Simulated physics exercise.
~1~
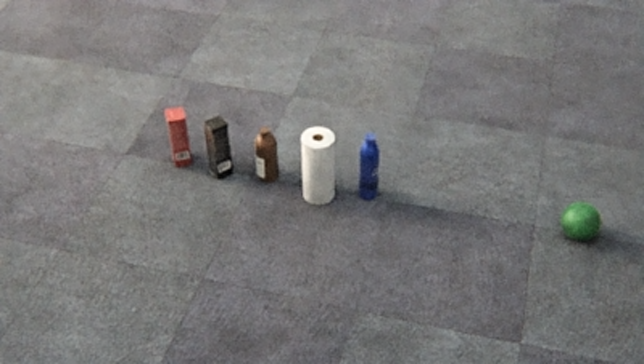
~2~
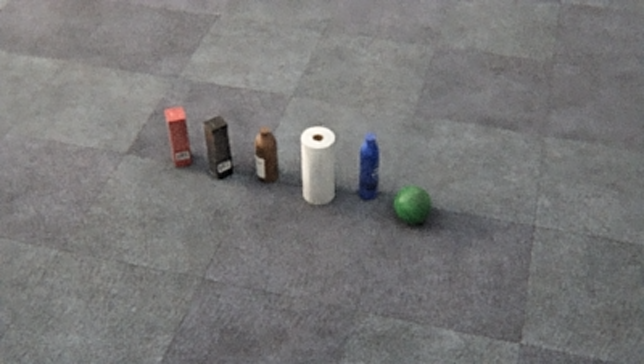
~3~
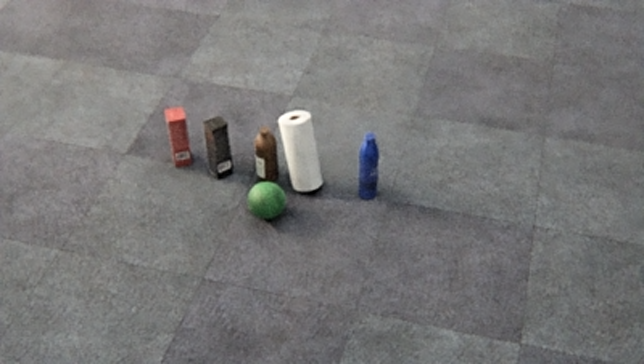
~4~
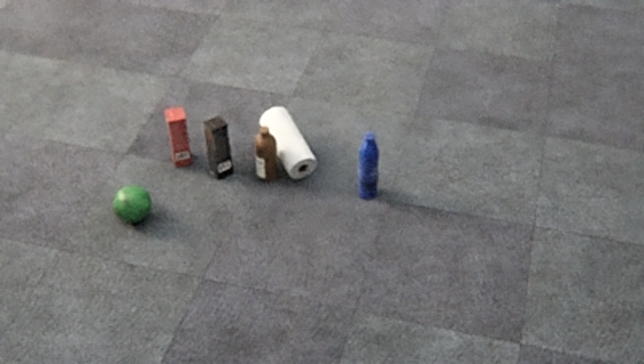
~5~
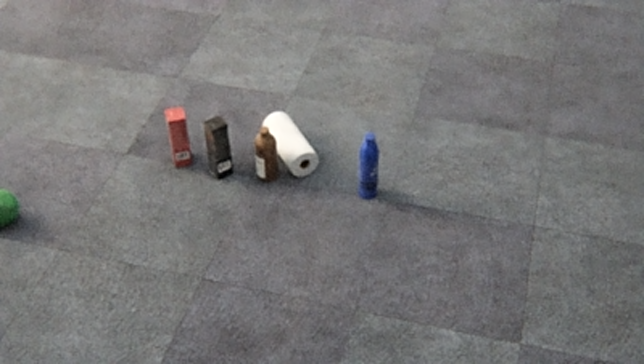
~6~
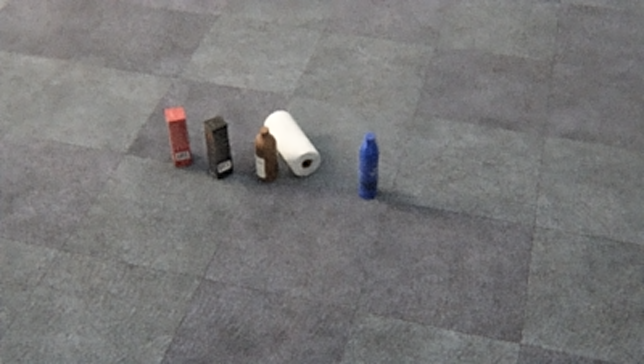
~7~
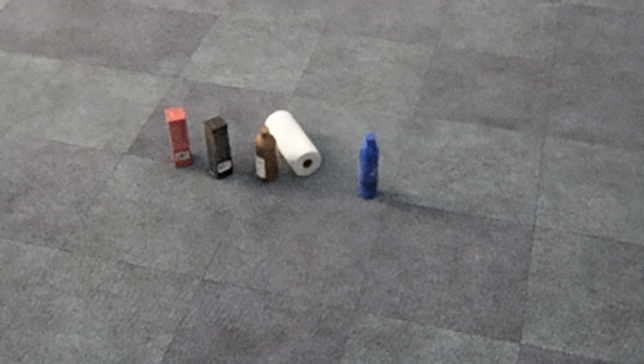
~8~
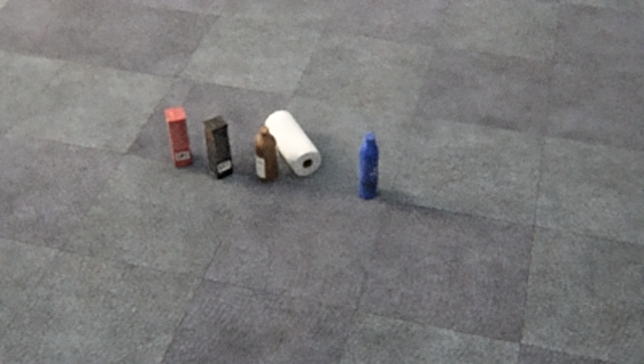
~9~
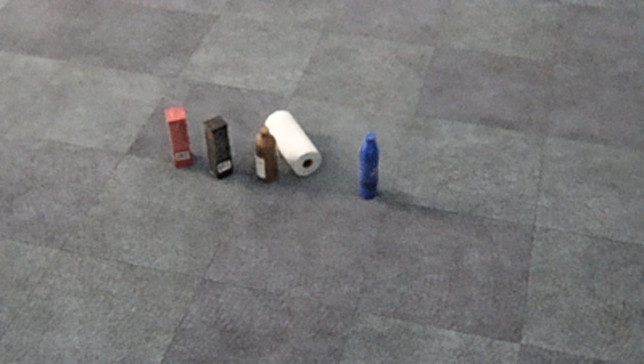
A green ball rolls in from the right across a grey carpeted floor, seen from above at an angle by a still camera. Ahead of it stands a row of five objects, a red carton at the left, then a black carton, a brown bottle, a white paper roll and a blue bottle. The ball passes in front of the blue bottle, and the white roll tilts as the ball moves by. The ball carries on leftward past the cartons and out of view, while the roll topples onto its side behind the brown bottle. The roll stays lying there, with both cartons and both bottles still upright.
